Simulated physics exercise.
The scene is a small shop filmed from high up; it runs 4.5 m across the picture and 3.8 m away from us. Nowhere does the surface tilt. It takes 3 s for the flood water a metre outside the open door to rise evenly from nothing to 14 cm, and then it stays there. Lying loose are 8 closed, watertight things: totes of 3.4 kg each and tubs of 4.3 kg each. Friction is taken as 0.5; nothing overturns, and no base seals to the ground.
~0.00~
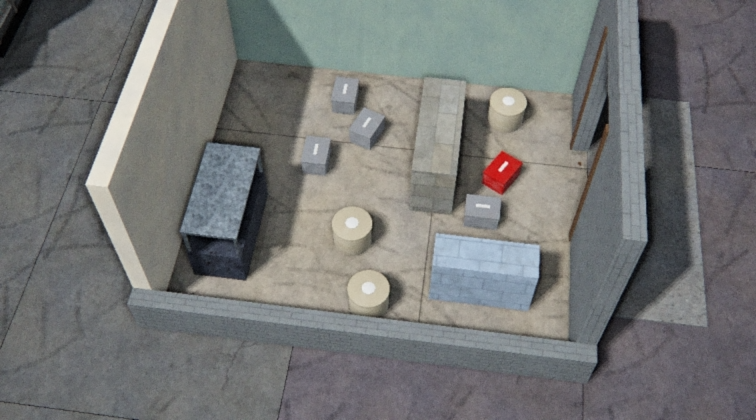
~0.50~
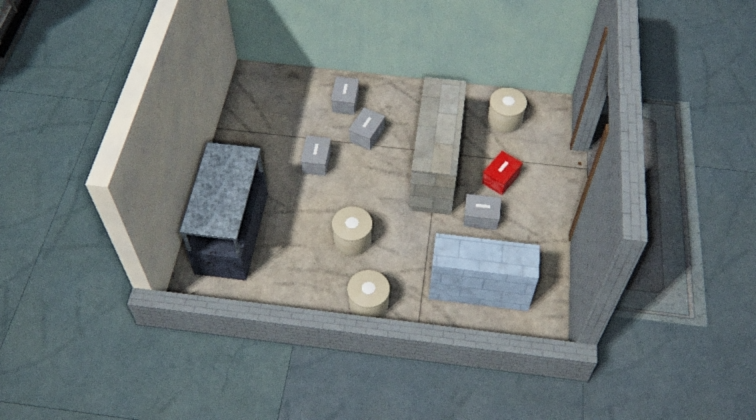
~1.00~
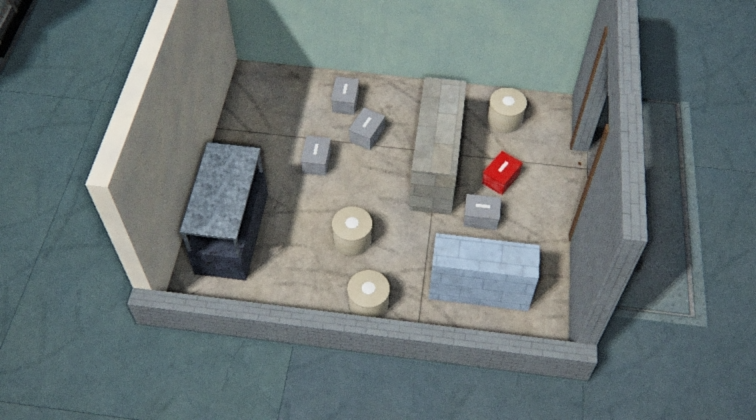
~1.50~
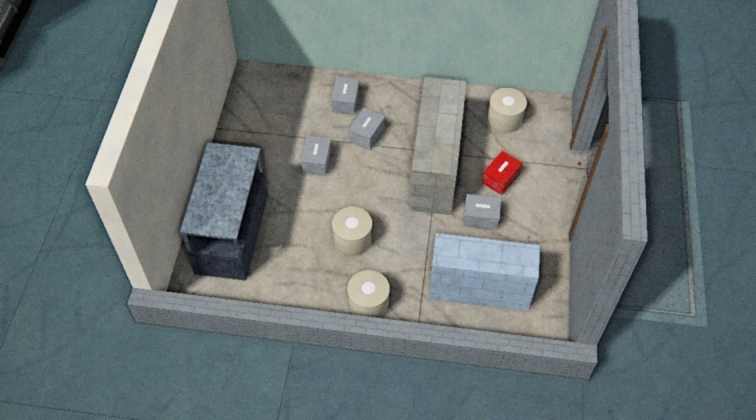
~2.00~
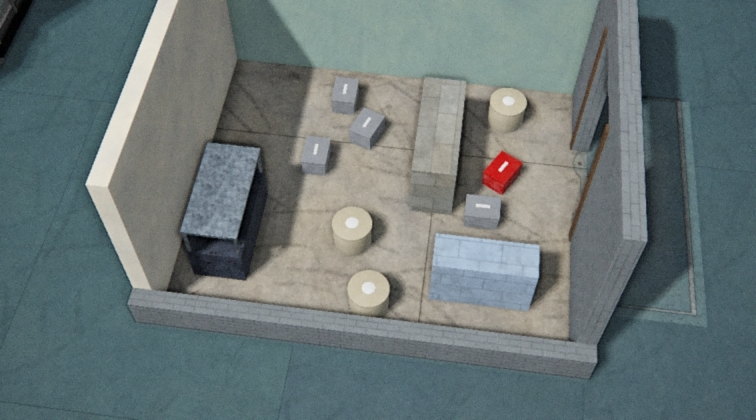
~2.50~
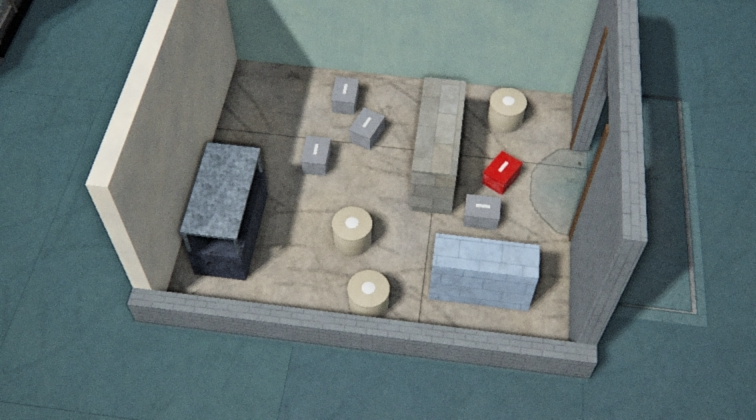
Water appears through the doorway on the right while the totes and tubs stay still.
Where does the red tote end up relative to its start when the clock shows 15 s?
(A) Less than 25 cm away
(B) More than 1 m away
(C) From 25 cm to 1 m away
B, more than 1 m away.
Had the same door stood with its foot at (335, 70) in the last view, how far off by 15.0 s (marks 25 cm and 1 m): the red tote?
Result for the red tote - displaced slightly.
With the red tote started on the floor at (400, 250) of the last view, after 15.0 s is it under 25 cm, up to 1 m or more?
In that run it wanders far off.
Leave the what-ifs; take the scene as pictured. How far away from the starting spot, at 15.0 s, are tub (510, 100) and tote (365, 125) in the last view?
50 cm and 50 cm respectively.
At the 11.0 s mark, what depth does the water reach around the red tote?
Close to 4 centimetres.
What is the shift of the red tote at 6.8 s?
Displacement near 150 cm.
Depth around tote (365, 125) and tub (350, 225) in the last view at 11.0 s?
Roughly 2 and 4 cm.
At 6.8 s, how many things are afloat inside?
The number is 1.
After 3.5 s the red tote is near (474, 157), 0.4 m from its start, aground; 0 afloat.
After 6.8 s the red tote is near (431, 82), 1.6 m from its start, aground; 1 afloat.
After 11.0 s the red tote is near (282, 121), 2.8 m from its start, afloat; 7 afloat.
After 15.0 s the red tote is near (229, 113), 3.4 m from its start, afloat; 8 afloat.
